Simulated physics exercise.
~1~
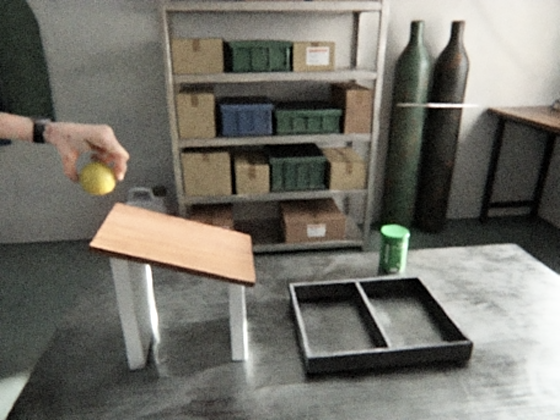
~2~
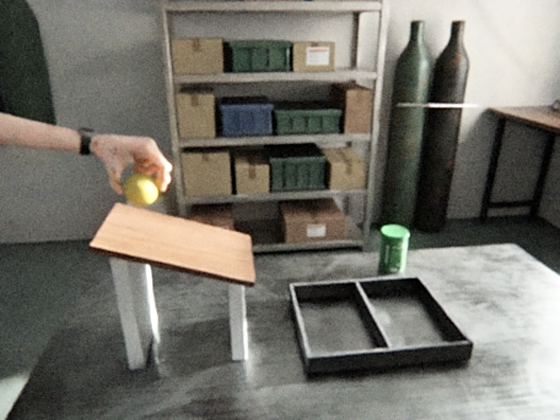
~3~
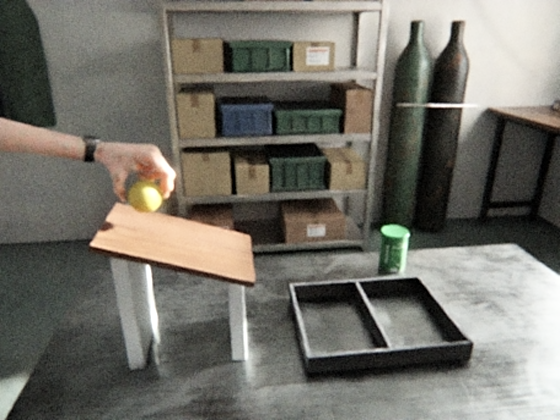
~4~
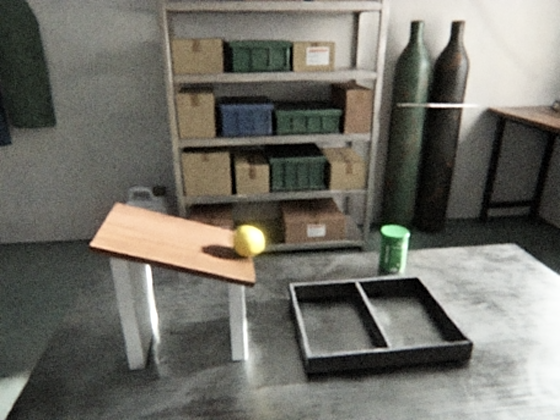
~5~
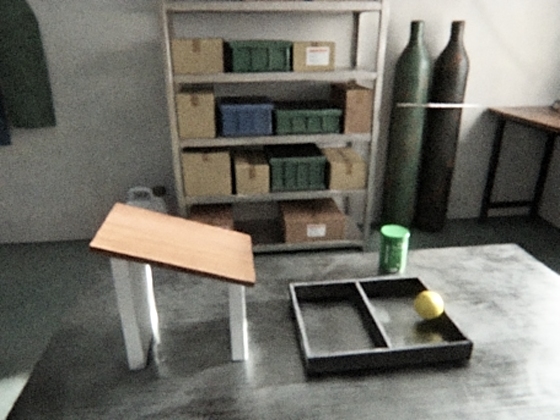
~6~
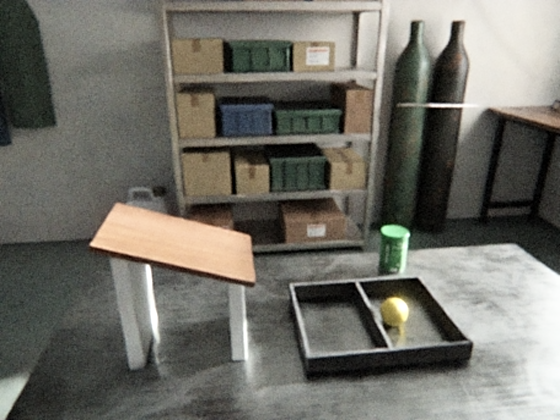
A yellow lemon is held in a hand reaching in from the left, above a sloping wooden board on white legs, seen from a raised, still view in a storeroom. To the right on the grey table sit a black tray with two bays and a green tin behind it, with shelves of boxes and tall cylinders beyond. The hand moves right and lowers the lemon to the board, then lets go and withdraws. The lemon travels down to the board's lower edge and next appears in the tray's farther bay, near its right side. It shifts back left and ends in that bay beside the divider, while the tin stays put.
